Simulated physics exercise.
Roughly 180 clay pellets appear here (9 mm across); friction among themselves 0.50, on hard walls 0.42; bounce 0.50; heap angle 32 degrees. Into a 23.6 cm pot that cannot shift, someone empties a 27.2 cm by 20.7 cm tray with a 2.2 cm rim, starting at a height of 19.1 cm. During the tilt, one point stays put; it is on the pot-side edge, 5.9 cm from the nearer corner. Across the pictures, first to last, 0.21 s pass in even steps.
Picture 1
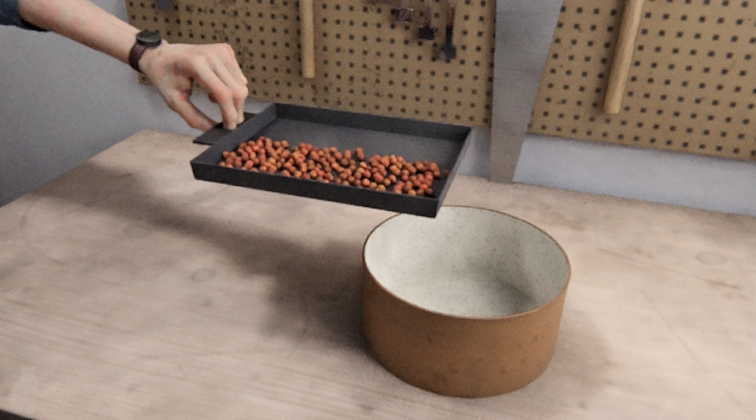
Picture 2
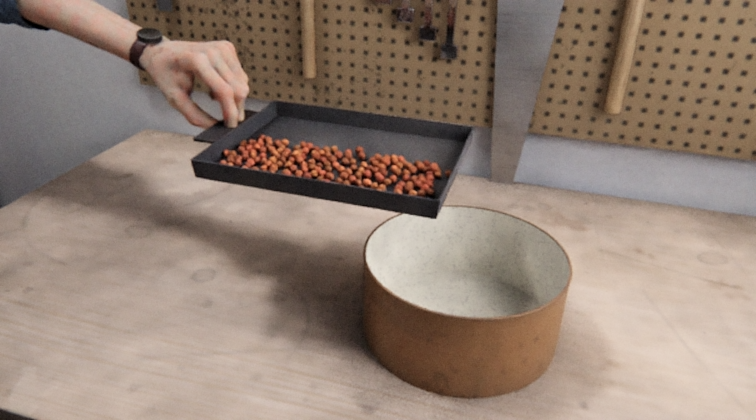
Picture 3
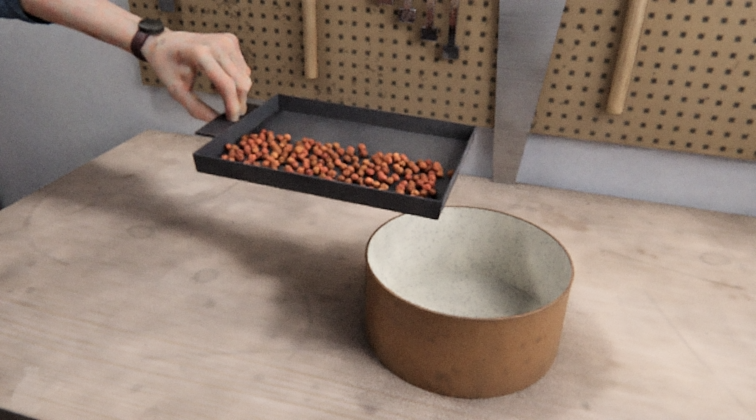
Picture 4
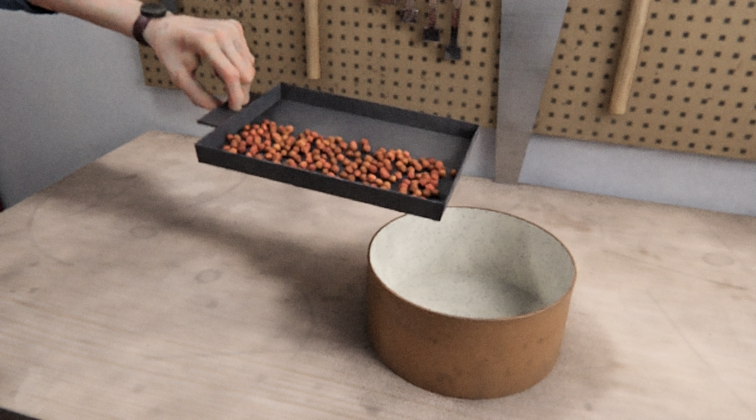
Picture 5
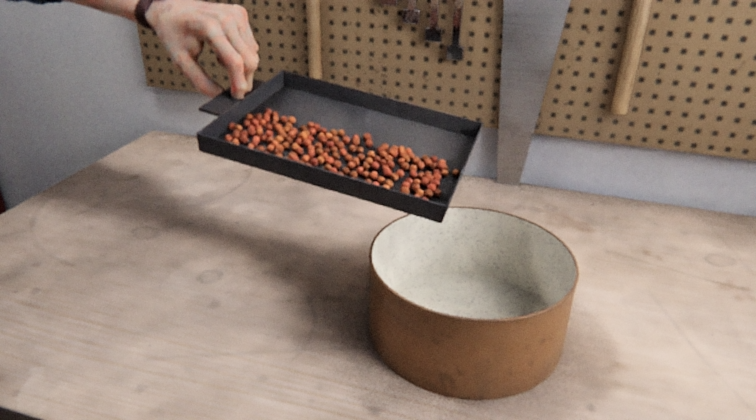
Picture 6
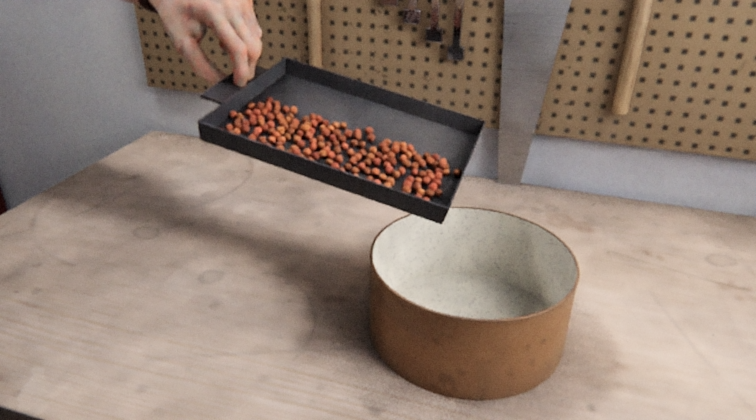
The footage shows a hand holding a dark, shallow tray of reddish-brown pellets above a wooden table, beside a round brown pot with a pale interior. The hand gradually raises the tray's left side, slanting it toward the right.
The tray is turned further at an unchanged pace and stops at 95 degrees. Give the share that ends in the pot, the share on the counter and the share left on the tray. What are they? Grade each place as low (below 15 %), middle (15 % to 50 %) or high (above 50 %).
Pot - high; counter - low; tray - low.
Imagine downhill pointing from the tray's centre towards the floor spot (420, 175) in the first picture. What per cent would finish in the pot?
The share comes to about 90 in a hundred.
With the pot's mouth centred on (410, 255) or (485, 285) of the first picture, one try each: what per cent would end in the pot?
The shares would be near 85 and 95 per cent respectively.
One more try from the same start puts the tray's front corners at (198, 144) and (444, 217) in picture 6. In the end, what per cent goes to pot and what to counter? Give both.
That works out as pot 40 and counter 55.
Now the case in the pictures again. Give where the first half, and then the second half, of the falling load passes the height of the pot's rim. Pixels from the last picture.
Around (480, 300), then (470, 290).
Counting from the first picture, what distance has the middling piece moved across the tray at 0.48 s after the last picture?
Displacement on the tray: About 7 cm.
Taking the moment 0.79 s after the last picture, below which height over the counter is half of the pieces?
Some 24 cm.
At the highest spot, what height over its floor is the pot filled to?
Around 2.0 cm above the floor.
Then, 0.48 s after the last picture, tilt 52 degrees; the tray holds 100 %, the pot 0 %.
Then, 0.79 s after the last picture, tilt 78 degrees; the tray holds 95 %, the pot 5 %.
Then, 1.20 s after the last picture, tilt 95 degrees; the tray holds 35 %, the pot 50 %.
In the end, pot 90 %, counter 5 %, tray 5 %.
